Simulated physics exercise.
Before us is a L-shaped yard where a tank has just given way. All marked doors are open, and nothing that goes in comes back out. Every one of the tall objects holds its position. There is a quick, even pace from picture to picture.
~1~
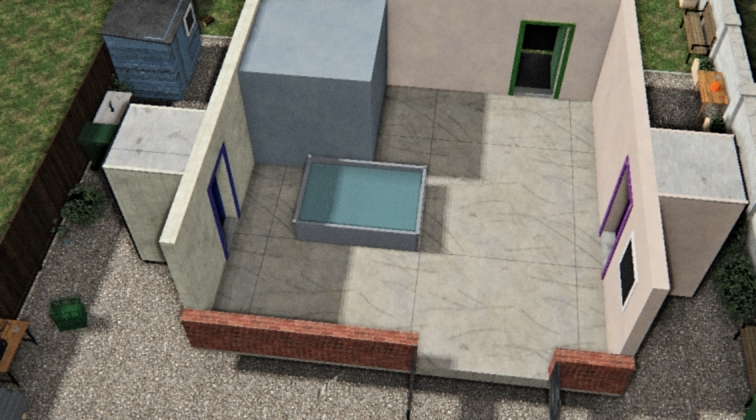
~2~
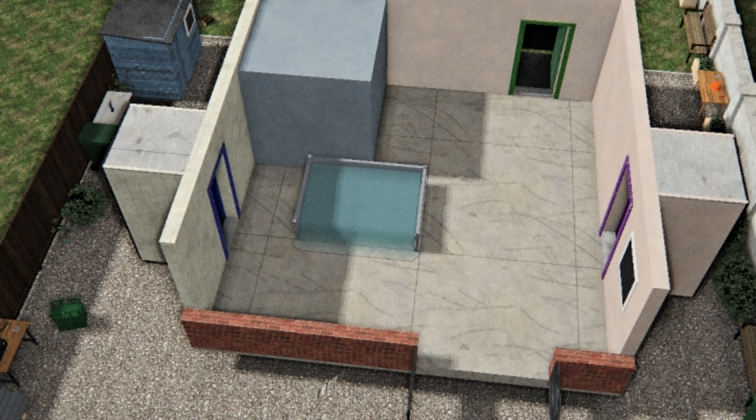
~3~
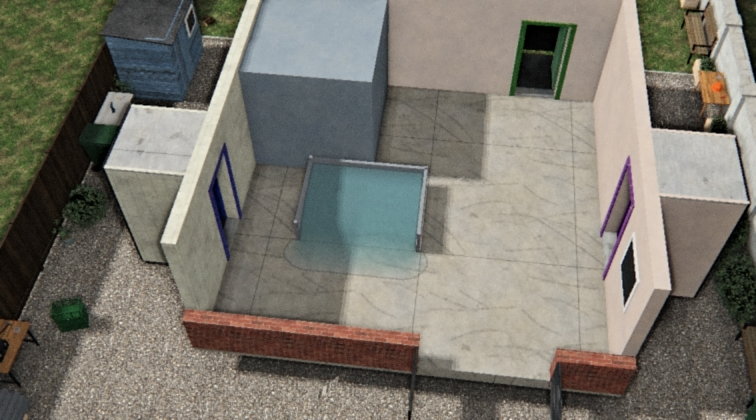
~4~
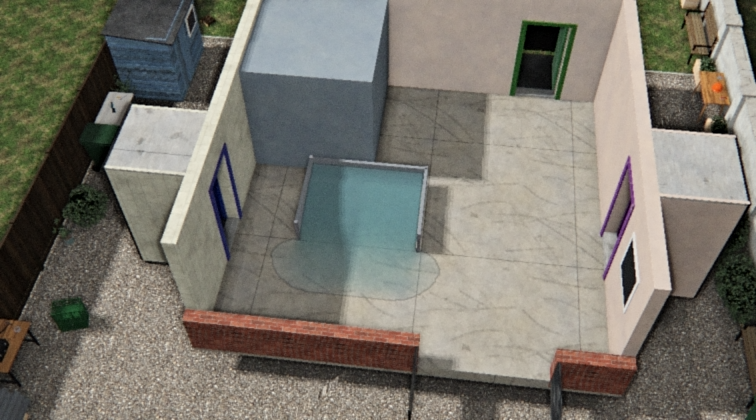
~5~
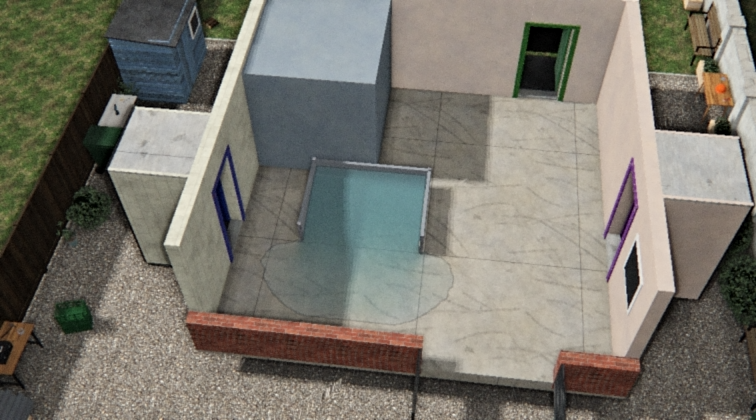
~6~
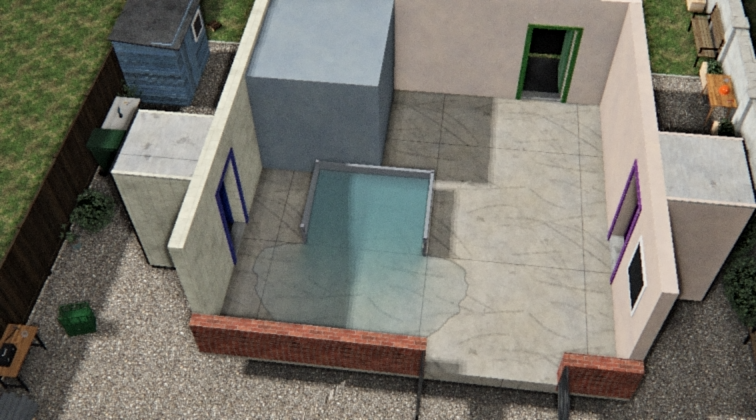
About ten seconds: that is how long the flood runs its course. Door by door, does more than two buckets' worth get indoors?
As I see it, the green door never exceeds two buckets, the purple door never exceeds two buckets, the blue door exceeds two buckets.
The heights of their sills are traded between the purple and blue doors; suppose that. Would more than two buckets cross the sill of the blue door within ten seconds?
After the swap the blue one remains below the line.
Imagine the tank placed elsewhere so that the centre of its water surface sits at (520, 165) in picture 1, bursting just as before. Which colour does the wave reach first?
The door marked purple is the first one.
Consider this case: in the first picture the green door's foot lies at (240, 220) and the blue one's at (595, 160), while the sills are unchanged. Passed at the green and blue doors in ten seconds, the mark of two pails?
I reckon the green door admits more while the blue door admits less.
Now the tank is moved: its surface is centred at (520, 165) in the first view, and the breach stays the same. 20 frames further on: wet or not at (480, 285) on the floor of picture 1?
Well, it ends up swamped there.
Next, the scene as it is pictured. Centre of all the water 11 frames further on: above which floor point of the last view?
It is near (351, 286).
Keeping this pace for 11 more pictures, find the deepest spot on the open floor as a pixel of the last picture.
Estimated pixel: (224, 336).
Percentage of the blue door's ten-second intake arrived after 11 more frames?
Some 0 in a hundred.
A moment on, water covers 25 % of the floor; the green door not reached, the purple door not reached, the blue door not reached.
Next, water covers 25 % of the floor; the green door not reached, the purple door not reached, the blue door not reached.
Then, water covers 40 % of the floor; the green door not reached, the purple door not reached, the blue door wet at the sill, nothing in.
Later, water covers 55 % of the floor; the green door not reached, the purple door wet at the sill, nothing in, the blue door under two buckets in.
In the end, water covers 75 % of the floor; the green door wet at the sill, nothing in, the purple door wet at the sill, nothing in, the blue door over two buckets in.
